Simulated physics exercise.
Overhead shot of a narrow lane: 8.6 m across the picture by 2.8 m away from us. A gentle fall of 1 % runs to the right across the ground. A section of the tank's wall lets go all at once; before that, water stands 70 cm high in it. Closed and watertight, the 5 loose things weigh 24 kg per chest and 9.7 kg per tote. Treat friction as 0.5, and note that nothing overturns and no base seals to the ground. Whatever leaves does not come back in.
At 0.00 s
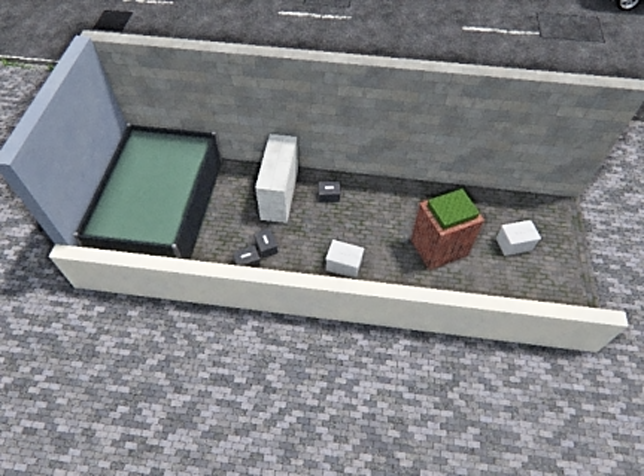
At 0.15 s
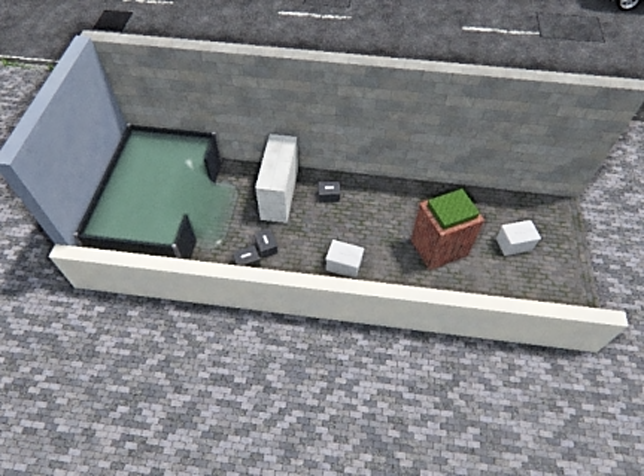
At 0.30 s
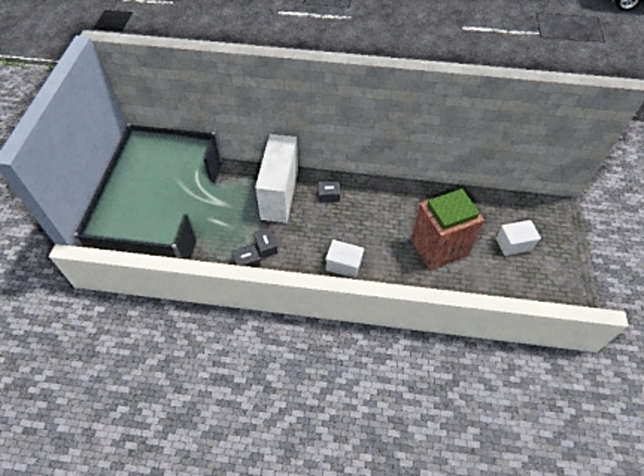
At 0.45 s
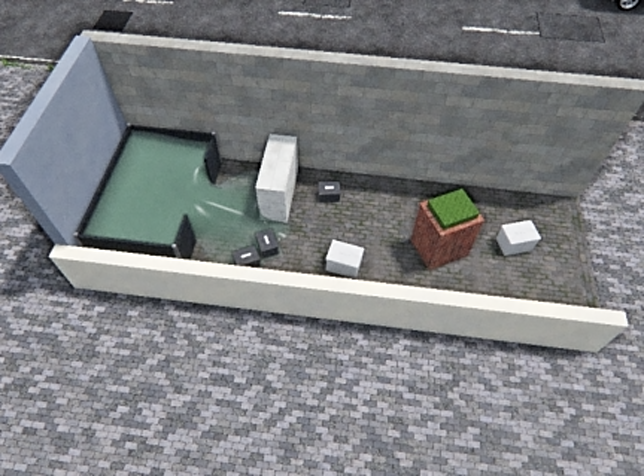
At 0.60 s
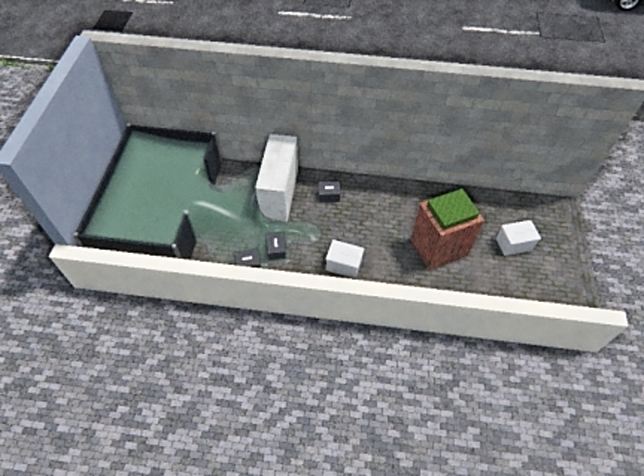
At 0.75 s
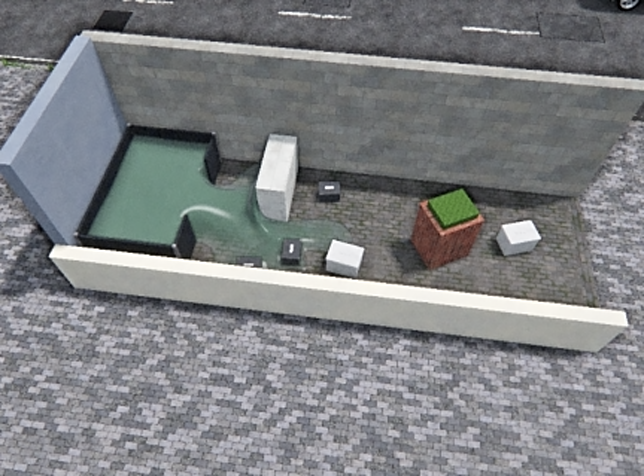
Greenish water bursts through a gap in the right side of a dark-rimmed tank at the left of a narrow walled lane, seen from above by a still camera. It spreads rightward over the paving, past a tall white block and around two small dark boxes near the front wall, pushing them slightly right. Another dark box, two small white blocks and a grass-topped brick planter stay put.
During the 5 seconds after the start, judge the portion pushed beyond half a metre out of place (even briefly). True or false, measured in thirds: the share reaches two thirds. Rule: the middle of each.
False, it is one to two thirds.
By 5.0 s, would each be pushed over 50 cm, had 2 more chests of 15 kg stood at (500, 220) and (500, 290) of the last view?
In order: Smaller and greater.
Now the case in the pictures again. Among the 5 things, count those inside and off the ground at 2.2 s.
Total: 3.
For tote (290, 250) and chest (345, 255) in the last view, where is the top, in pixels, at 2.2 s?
They end up about (452, 294) and (433, 267) in the last view.
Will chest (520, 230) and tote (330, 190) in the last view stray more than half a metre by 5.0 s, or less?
Result, as listed: Below / below.
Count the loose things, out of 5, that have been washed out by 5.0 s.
I make it 2.
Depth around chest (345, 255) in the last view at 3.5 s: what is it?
5 cm.
After 1.1 s 1 of 5 are over 50 cm from their spots; 0 afloat.
After 2.2 s 2 of 5 are over 50 cm from their spots; 3 afloat.
After 3.5 s 3 of 5 are over 50 cm from their spots; 0 afloat.
After 5.0 s 2 of 5 are over 50 cm from their spots, and 3 have been at some point; 1 afloat.
